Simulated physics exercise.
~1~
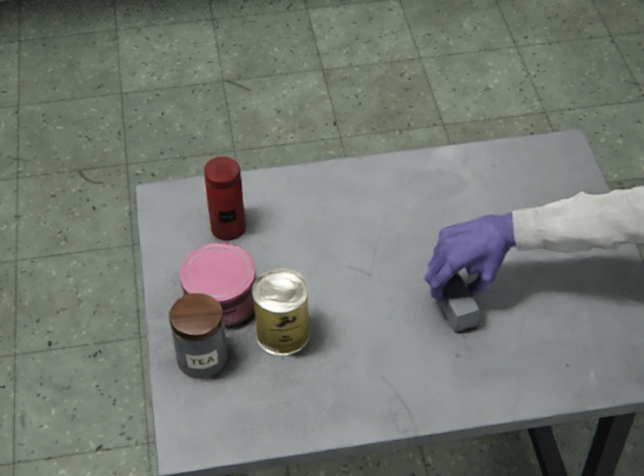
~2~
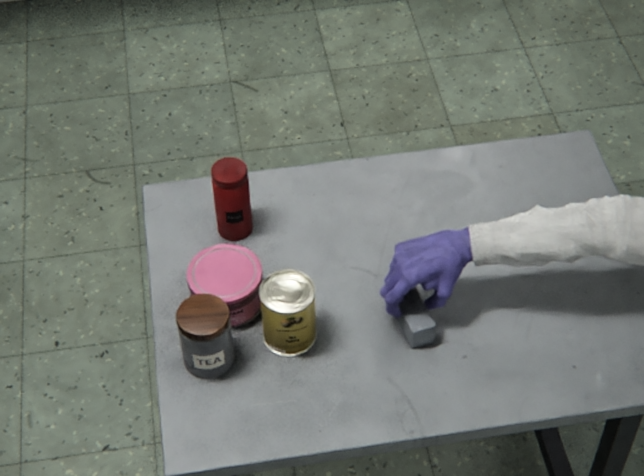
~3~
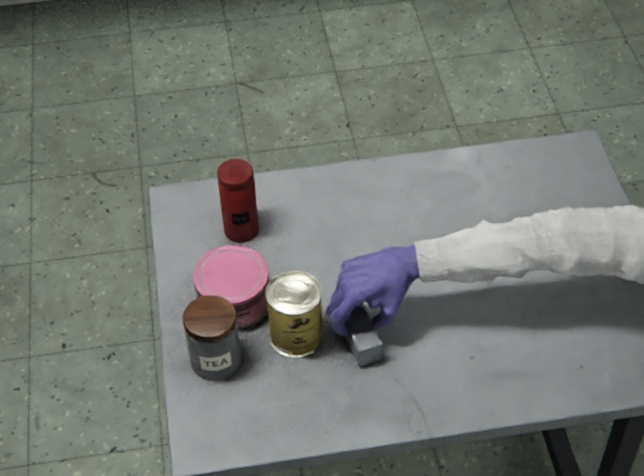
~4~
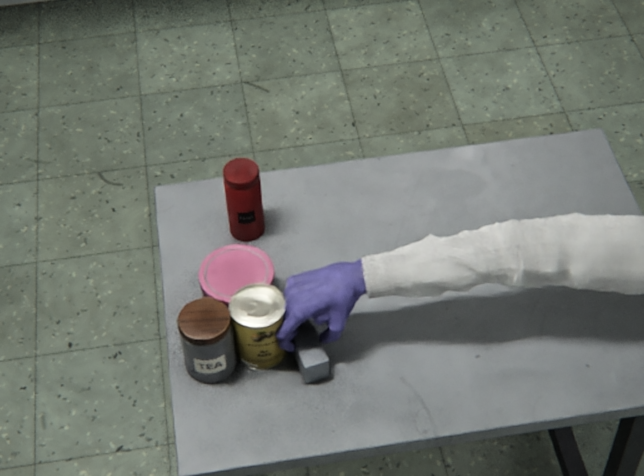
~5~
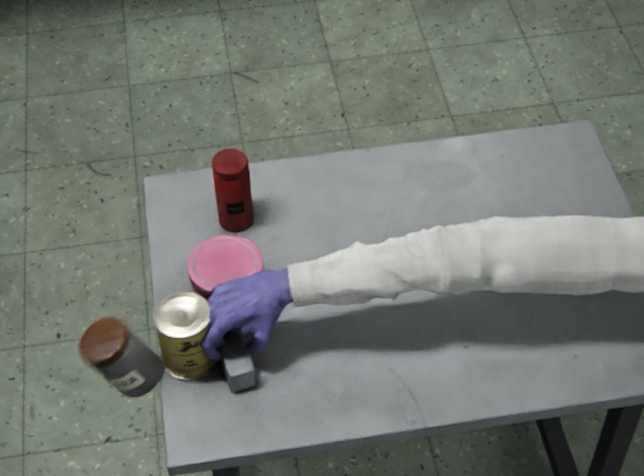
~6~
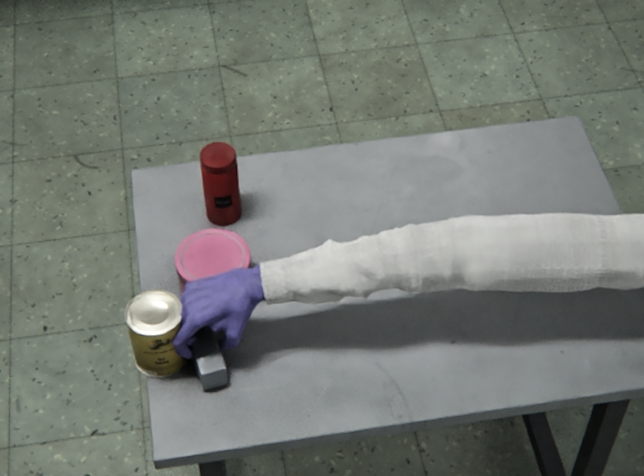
On a grey table above a tiled floor, a purple-gloved hand slid a small grey block left into a yellow tin, which pushed a grey tea jar off the edge; the tin ended upright near the edge, while the red jar and pink tub stayed put.
